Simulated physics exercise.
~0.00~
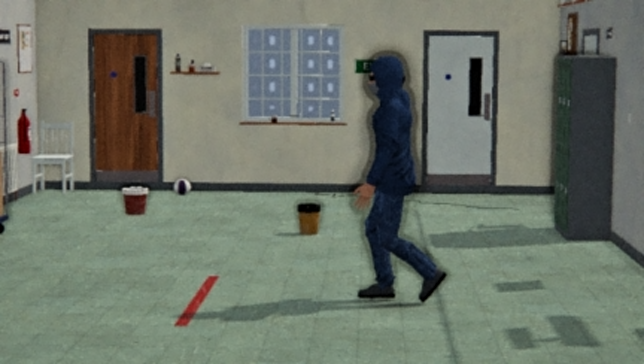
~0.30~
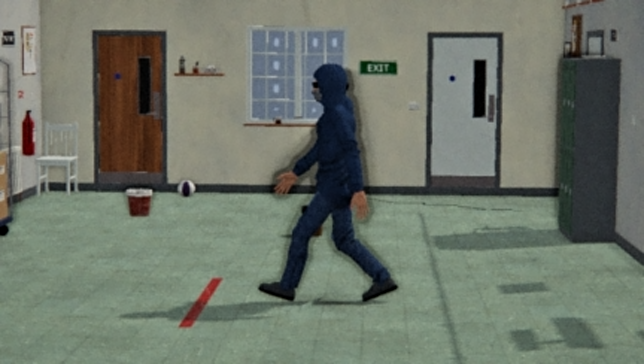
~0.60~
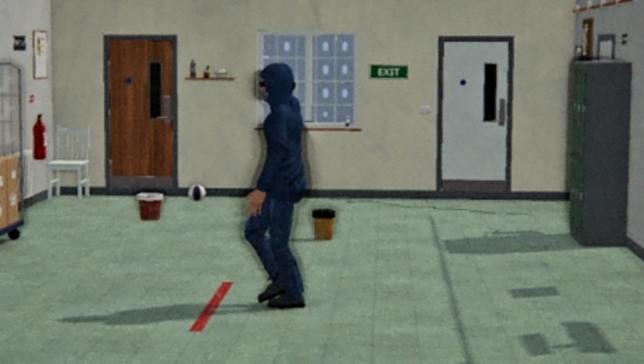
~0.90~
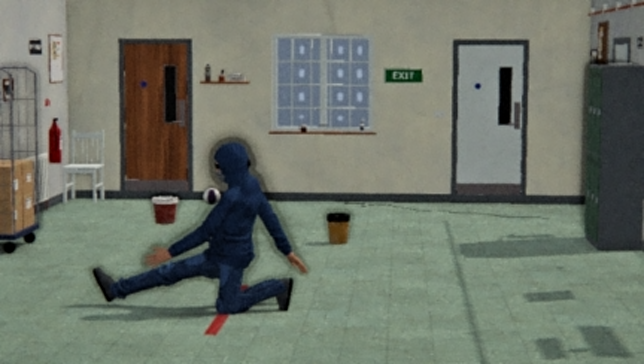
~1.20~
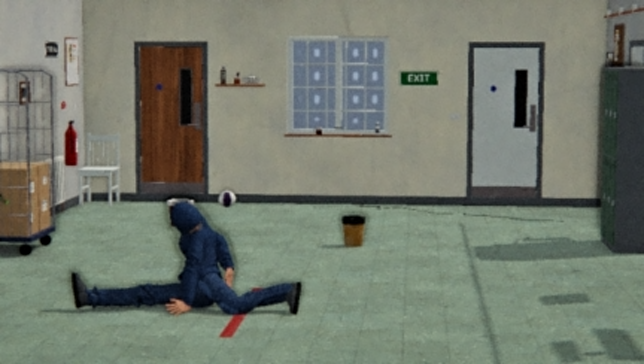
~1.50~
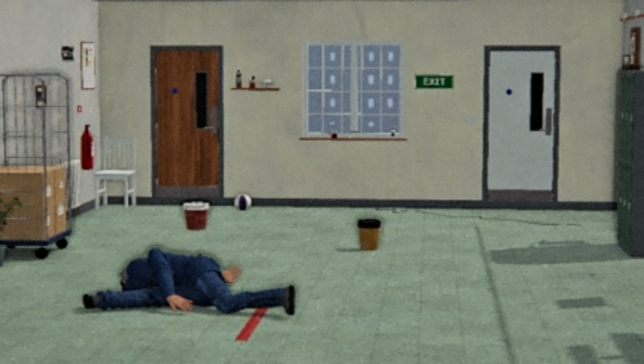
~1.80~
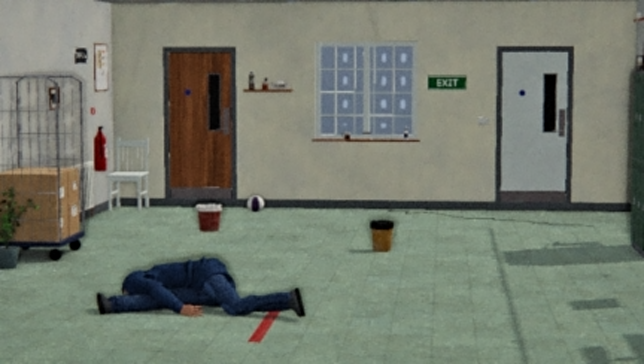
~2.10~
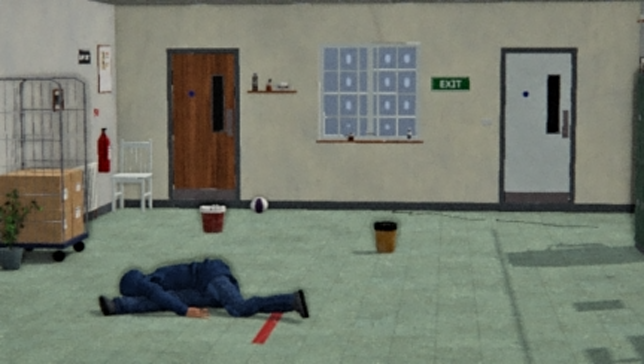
A person in a dark blue hooded outfit walks left across a pale green tiled floor, seen from the side in a plain room. Behind are a brown door on the left, a window in the middle, a green exit sign and a grey door on the right, with bins and a ball near the wall. Reaching a strip of red tape, the person drops low with legs spread wide front and back. The torso then folds forward and down to the left. The person ends lying still, head and chest beyond the tape, one leg stretched back across it.
